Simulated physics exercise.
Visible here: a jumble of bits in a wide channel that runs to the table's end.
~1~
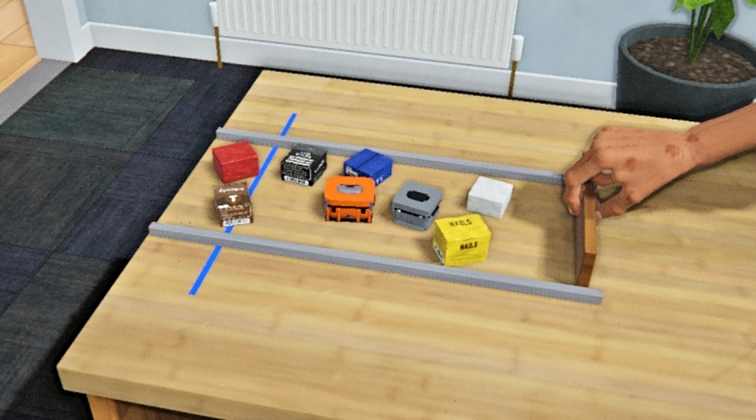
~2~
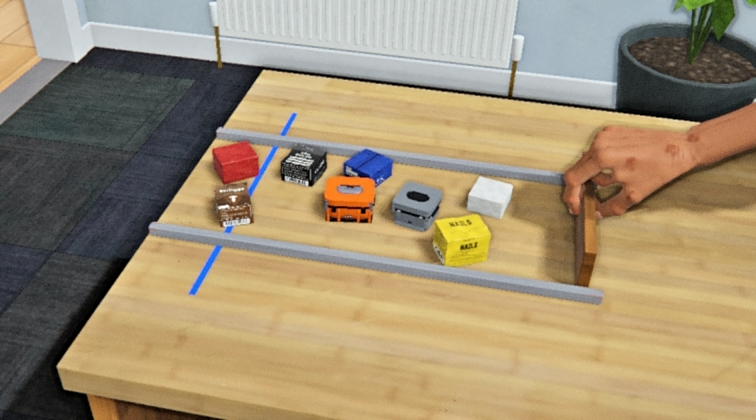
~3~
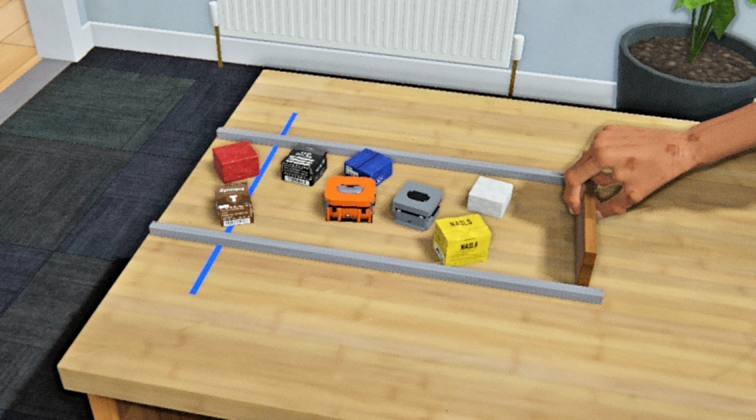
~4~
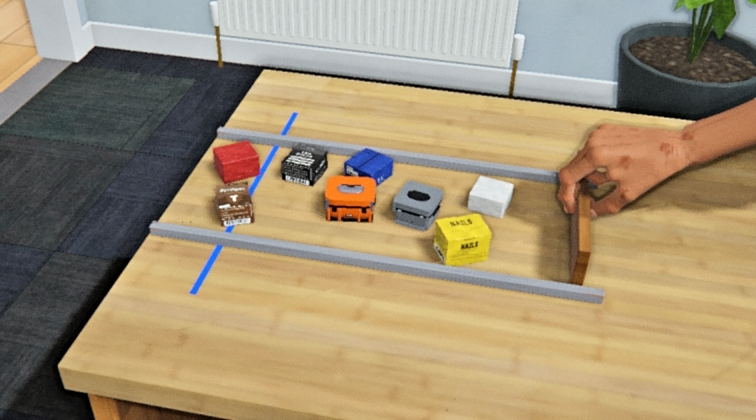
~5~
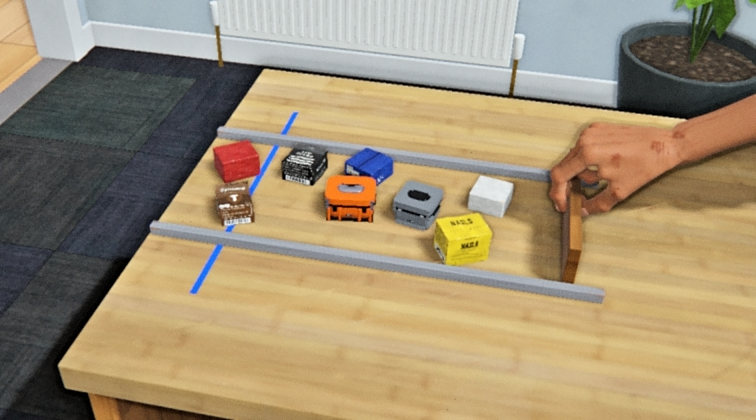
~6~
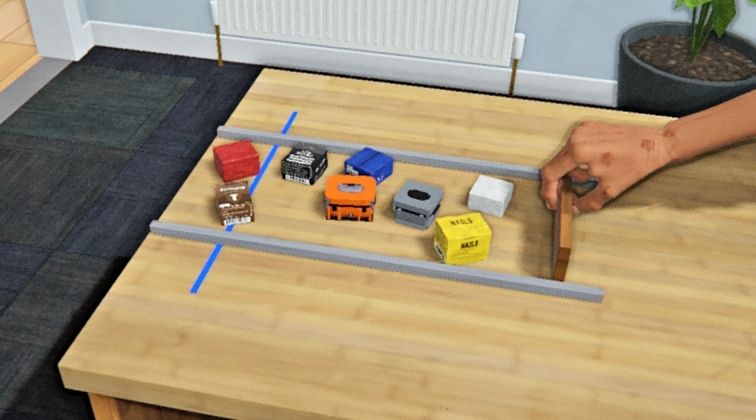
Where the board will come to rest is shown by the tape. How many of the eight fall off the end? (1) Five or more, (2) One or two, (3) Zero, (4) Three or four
2.
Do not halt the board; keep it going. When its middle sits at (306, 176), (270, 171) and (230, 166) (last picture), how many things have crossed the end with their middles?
Respectively 0, 1 and 4.
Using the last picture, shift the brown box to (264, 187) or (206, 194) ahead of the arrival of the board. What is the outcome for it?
Result by position: It leaves the top / leaves the top.
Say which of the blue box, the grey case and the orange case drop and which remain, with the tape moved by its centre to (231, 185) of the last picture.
Here the blue box is not lost; the grey case is not lost; last, the orange case ends up off.
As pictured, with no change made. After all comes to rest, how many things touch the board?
That would be 4 of them.
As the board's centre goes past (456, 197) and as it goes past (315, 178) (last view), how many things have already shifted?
The count reaches 2 first and 8 second.
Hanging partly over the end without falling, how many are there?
Answer: 3.
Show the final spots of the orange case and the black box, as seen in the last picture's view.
Looks like one lands around (189, 177), and the other around (213, 145).
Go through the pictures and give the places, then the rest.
In the first frame, red block (236, 162); brown box (233, 204); black box (304, 165); board (585, 217); tape (251, 190).
In the second frame, brown box (234, 204); board (585, 217).
In the third frame, black box (305, 165); blue box (368, 169).
In the fourth frame, red block (237, 162); yellow box (462, 240).
In the fifth frame, brown box (235, 203); white block (491, 197).
In the sixth frame, red block (237, 161); brown box (234, 203); black box (305, 163); board (563, 212); tape (252, 188).
A little later, none off yet; red block at rest near (237, 161); brown box at rest near (234, 203); black box at rest near (305, 163).
Next, none off yet; red block at rest near (233, 161); brown box at rest near (234, 203); black box shifted about its own width near (271, 159).
When it is over, the number that fall off is one or two; down, red block.
